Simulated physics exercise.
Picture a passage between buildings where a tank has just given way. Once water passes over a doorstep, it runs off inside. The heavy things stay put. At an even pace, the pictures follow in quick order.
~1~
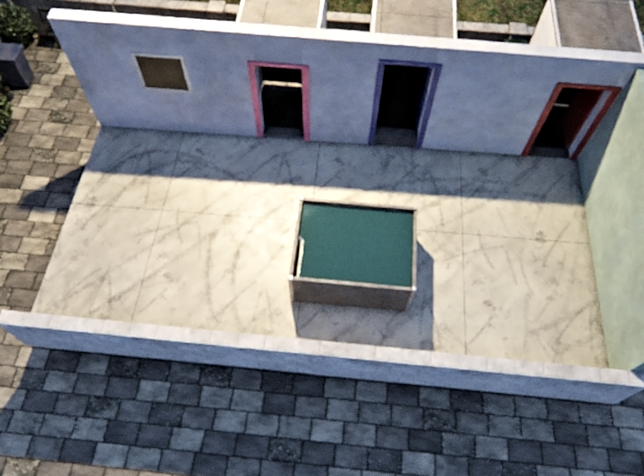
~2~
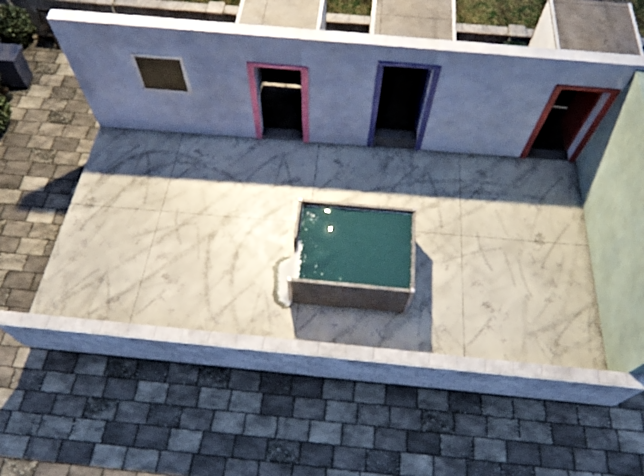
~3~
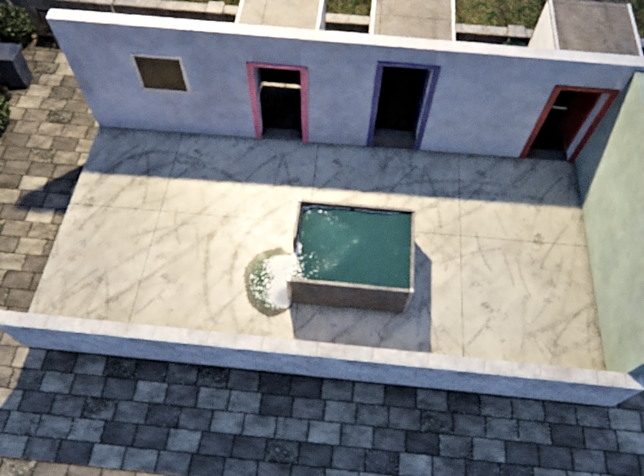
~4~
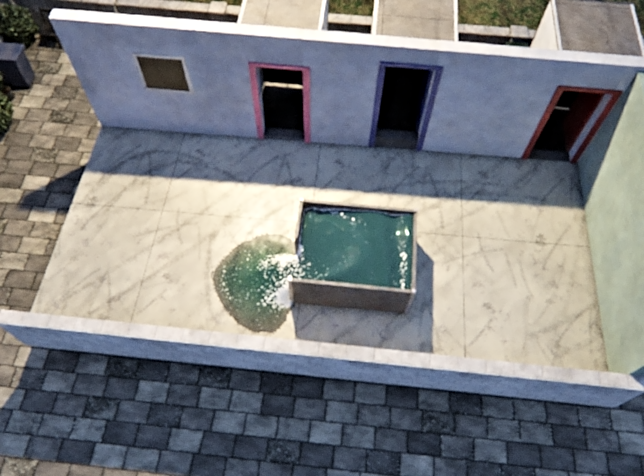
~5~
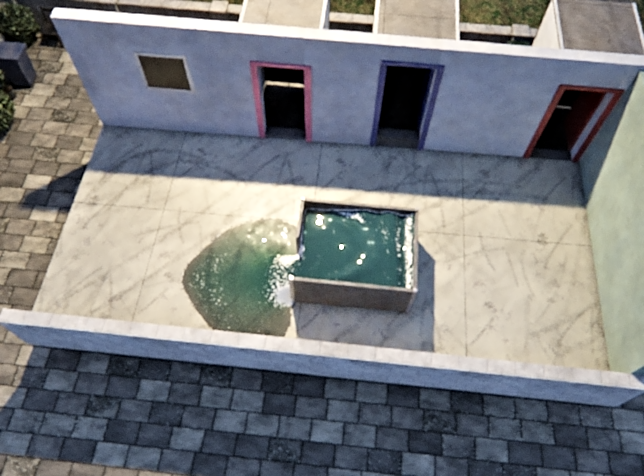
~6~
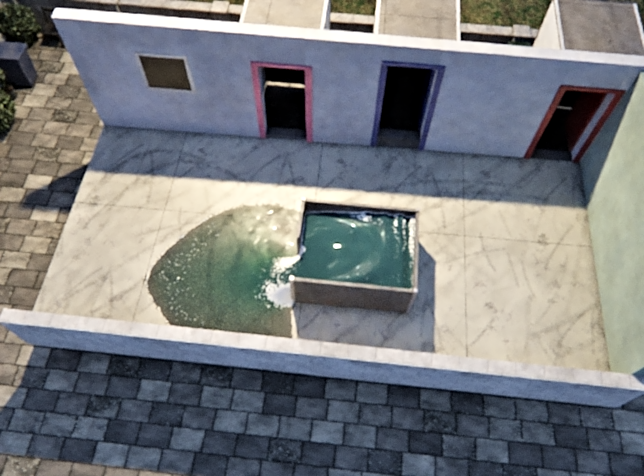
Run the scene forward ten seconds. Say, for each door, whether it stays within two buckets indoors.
As I see it, the blue door keeps to the limit; the red door keeps to the limit; the pink door keeps to the limit.
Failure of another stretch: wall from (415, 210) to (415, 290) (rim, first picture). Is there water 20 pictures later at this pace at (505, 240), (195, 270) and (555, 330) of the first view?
As listed: Covered, no water, covered.
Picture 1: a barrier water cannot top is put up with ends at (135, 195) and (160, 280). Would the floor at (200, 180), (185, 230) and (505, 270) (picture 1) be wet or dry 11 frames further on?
The first is inundated, the second inundated and the third still bare.
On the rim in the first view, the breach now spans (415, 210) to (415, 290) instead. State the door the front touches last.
I'd say the one in pink.
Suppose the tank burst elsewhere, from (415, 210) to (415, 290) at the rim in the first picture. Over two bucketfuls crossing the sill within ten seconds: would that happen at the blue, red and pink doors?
Taking them in turn, the blue door falls short, the red door tops the limit and the pink door falls short.
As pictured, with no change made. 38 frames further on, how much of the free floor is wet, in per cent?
The answer is around 35 per cent.
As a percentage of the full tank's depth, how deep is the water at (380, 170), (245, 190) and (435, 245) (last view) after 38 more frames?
0, 0 and 0 in a hundred, in turn.
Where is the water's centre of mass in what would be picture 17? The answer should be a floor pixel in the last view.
Point: (282, 269).
A moment on, water covers 30 % of the floor; the blue door not reached, the red door not reached, the pink door not reached.
Next, water covers 35 % of the floor; the blue door not reached, the red door not reached, the pink door not reached.
Then, water covers 40 % of the floor; the blue door not reached, the red door not reached, the pink door not reached.
Later, water covers 35 % of the floor; the blue door not reached, the red door not reached, the pink door not reached.
In the end, water covers 30 % of the floor; the blue door not reached, the red door not reached, the pink door not reached.
